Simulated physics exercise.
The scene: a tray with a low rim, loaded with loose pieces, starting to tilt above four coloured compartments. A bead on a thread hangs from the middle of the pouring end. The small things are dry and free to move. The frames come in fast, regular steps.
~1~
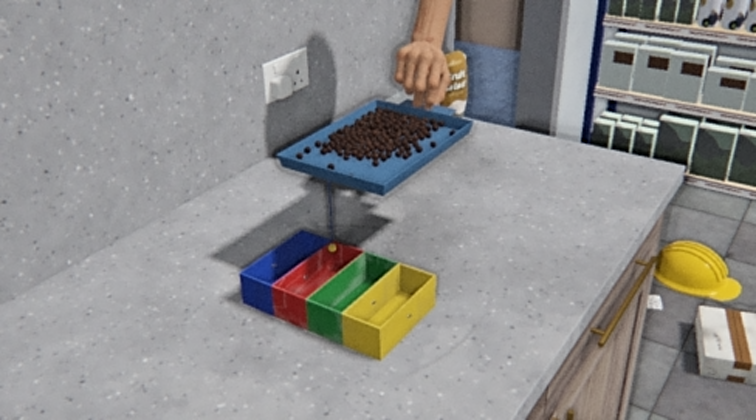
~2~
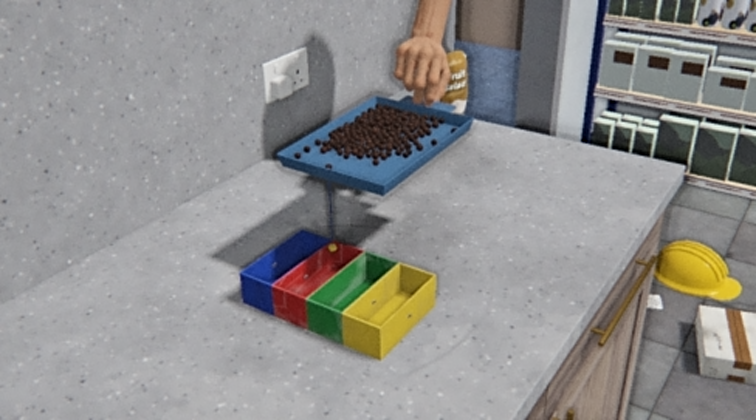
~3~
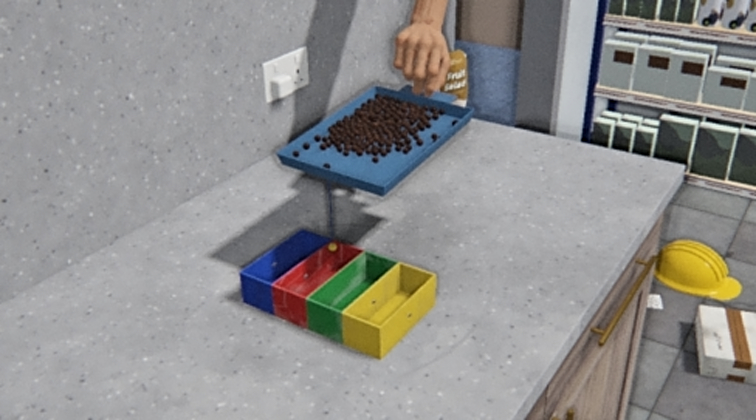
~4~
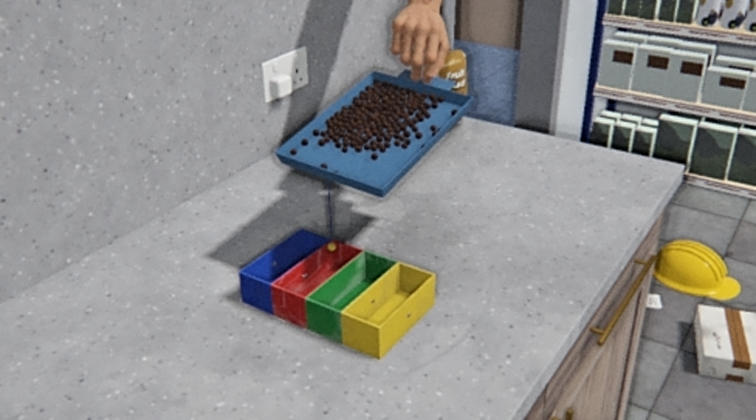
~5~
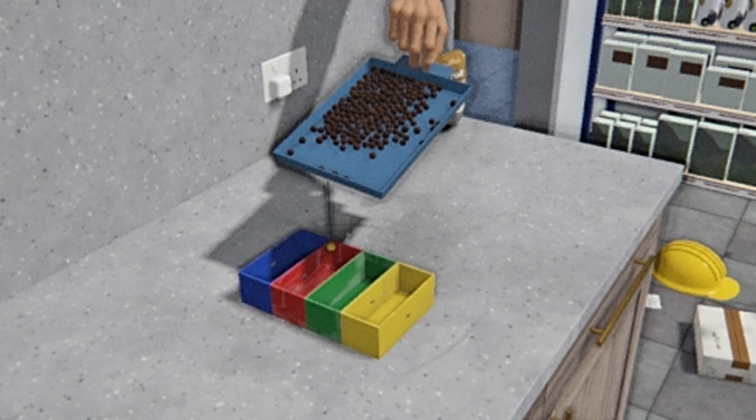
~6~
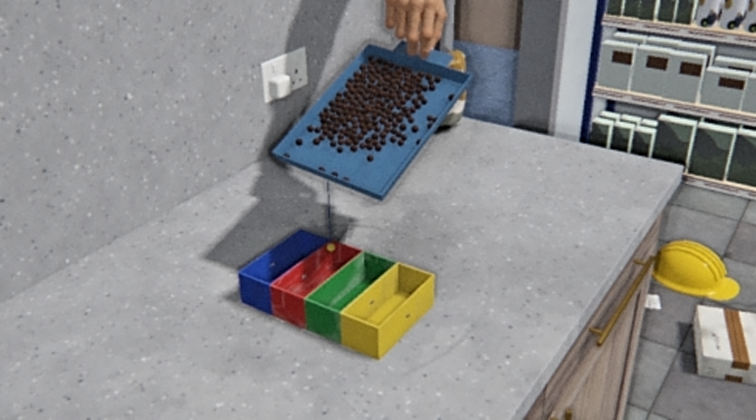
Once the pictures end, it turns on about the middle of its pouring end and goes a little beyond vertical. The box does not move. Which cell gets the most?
The green cell gets the most.
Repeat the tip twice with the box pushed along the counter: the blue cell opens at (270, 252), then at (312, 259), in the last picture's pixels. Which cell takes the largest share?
The first try: The yellow one. The second: The cell in green.
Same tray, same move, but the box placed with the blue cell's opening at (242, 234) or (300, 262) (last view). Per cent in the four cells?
Roughly 20 per cent, and 90 per cent.
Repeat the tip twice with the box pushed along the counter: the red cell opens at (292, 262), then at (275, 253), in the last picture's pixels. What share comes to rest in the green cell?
About 20 and 10 per cent.
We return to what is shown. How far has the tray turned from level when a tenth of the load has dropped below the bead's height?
At some 70 degrees.
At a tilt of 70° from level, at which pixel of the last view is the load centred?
Close to (349, 206).
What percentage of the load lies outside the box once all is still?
Some 10 per cent.
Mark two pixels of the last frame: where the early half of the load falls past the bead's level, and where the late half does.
At about (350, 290), then at (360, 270).
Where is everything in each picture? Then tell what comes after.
Corners of the pouring end (282, 154) and (383, 183), level; middle of the load (383, 136), chocolate balls; bead on its thread (332, 248); blue cell (257, 291); red cell (290, 305); green cell (325, 319); yellow cell (362, 334), in the first frame.
Corners of the pouring end (282, 154) and (383, 183), level; middle of the load (383, 133), in the second frame.
Corners of the pouring end (281, 152) and (382, 184), tipped barely, lowest at the right corner; middle of the load (383, 127), in the third frame.
Corners of the pouring end (280, 151) and (381, 186), tipped a little, lowest at the right corner; middle of the load (382, 118), in the fourth frame.
Corners of the pouring end (278, 151) and (381, 189), tipped clearly, lowest at the right corner; middle of the load (380, 111), about a tenth on the move, in the fifth frame.
Corners of the pouring end (277, 151) and (380, 191), tipped clearly, lowest at the right corner; middle of the load (377, 107), almost all on the move; blue cell (256, 291); red cell (288, 304); green cell (323, 318); yellow cell (360, 333), in the sixth frame.
Just after the last frame, tray tipped steeply; roughly half on the tray; about a tenth in the yellow cell; about a tenth in the green cell; just a few in the red cell; just a few in the blue cell; roughly a third falling or outside the box.
A moment on, tray tipped past a quarter turn; just a few on the tray; roughly half in the green cell; roughly a quarter in the yellow cell; about a tenth in the red cell; just a few in the blue cell; roughly a quarter falling or outside the box.
Further on, tray tipped past a quarter turn; roughly half in the green cell; roughly a quarter in the yellow cell; about a tenth in the red cell; just a few in the blue cell; about a tenth falling or outside the box.
When it is over, tray tipped past a quarter turn; roughly half in the green cell; roughly a quarter in the yellow cell; about a tenth in the red cell; just a few in the blue cell; about a tenth outside the box.
